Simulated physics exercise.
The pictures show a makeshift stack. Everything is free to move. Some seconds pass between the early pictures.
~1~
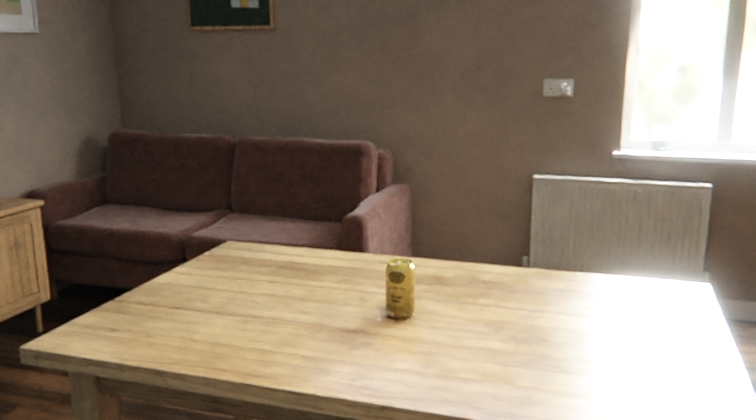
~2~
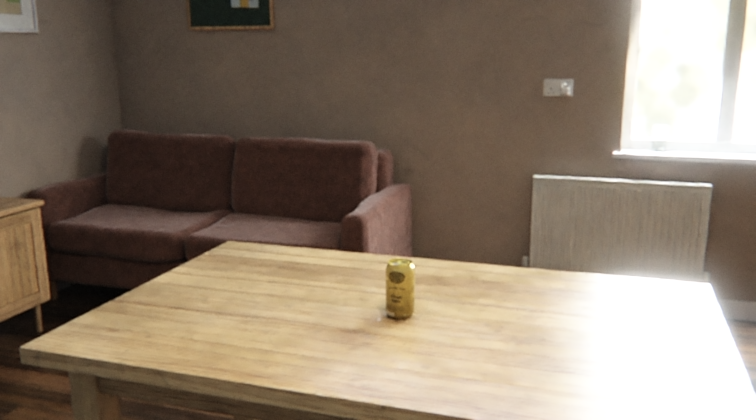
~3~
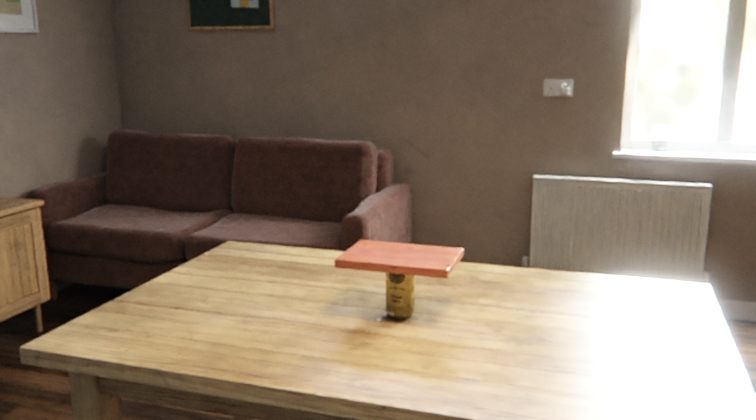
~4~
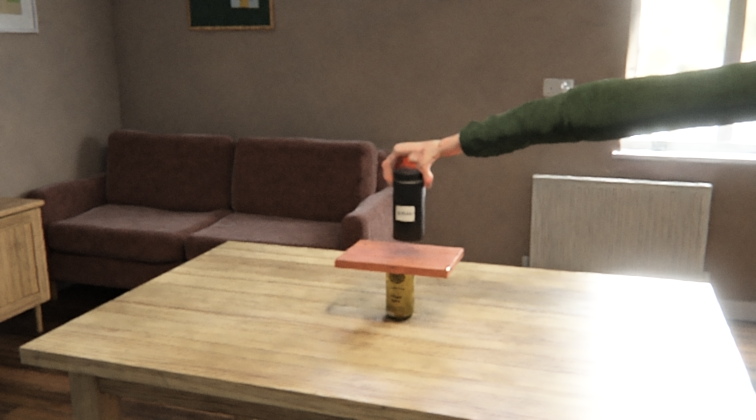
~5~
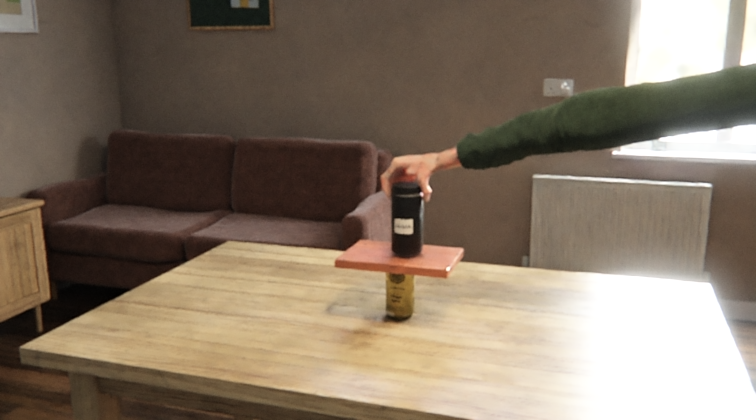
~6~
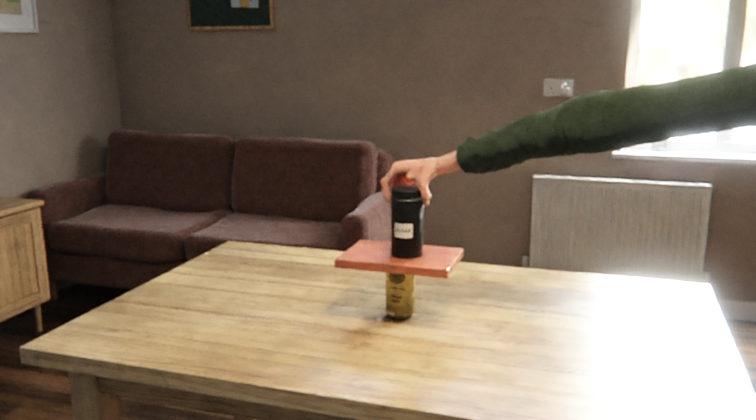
A hand in a green sleeve lowered a black jar onto an orange board that had appeared on top of a gold can on a wooden table, and kept hold of it.
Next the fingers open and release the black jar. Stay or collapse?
The stack keeps its balance.
Then, 0.30 s after the last picture, nothing has stirred.
Then, 0.70 s after the last picture, black jar resting near (407, 222).
At rest, all 3 in place. Seen from the same camera at the end, black jar near (407, 222). The stack holds.
